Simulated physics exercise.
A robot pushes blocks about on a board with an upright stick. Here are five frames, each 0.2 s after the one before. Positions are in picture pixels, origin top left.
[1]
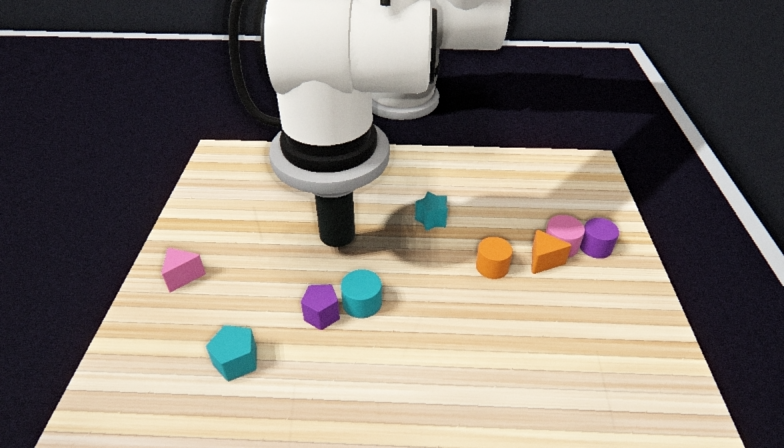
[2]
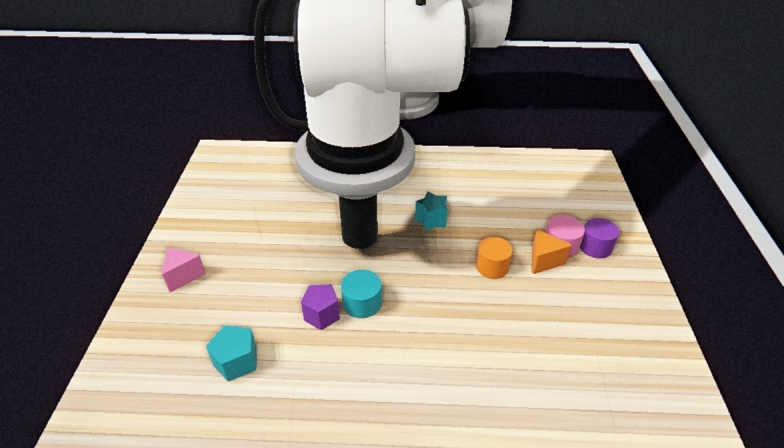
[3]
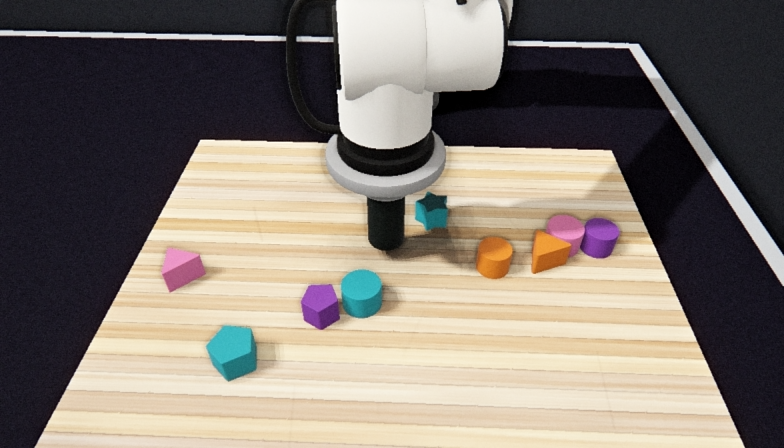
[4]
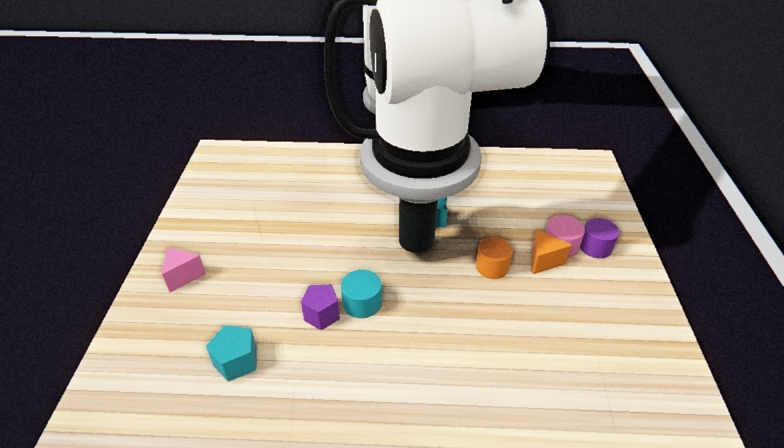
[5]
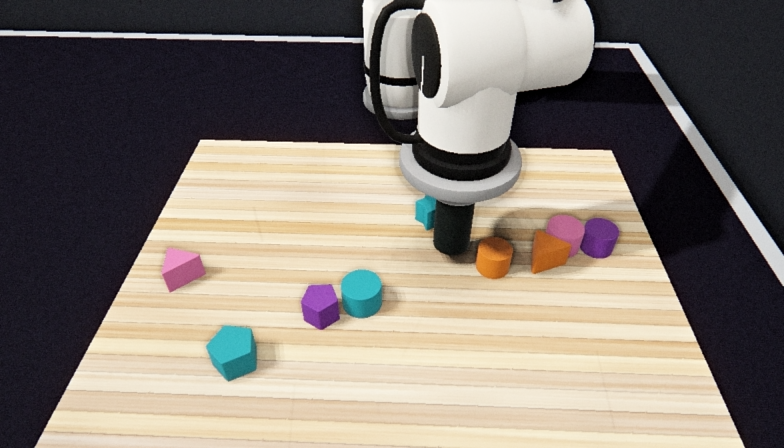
We see a robot arm with a black upright stick above a wooden board scattered with colourful blocks. The arm moves the stick steadily right, passing in front of a teal star and nearing an orange cylinder, while the blocks stay still.
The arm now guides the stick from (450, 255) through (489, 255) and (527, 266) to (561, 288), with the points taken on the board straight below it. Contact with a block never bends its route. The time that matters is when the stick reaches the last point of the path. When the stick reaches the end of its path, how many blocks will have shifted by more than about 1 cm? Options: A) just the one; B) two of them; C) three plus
B
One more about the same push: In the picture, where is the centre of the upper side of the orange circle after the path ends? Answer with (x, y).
The top centre is at (567, 298).
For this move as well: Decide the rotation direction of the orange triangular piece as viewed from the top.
Counterclockwise from above.
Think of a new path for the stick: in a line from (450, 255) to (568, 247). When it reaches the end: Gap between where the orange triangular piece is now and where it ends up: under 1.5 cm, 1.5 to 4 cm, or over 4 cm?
It shifts by 1.5 to 4 cm.
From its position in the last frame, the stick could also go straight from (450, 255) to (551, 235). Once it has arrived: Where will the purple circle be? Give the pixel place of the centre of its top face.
The middle of its upper face will lie at (628, 233).
On the path given first. One third of the way, stick (491, 243); orange circle (520, 255).
Two thirds of the way, stick (530, 255); orange circle (548, 274); orange triangular piece (563, 247), turned 20° anticlockwise.
At the end, stick (565, 276); orange circle (567, 298); orange triangular piece (579, 249), turned 45° anticlockwise; pink circle still.
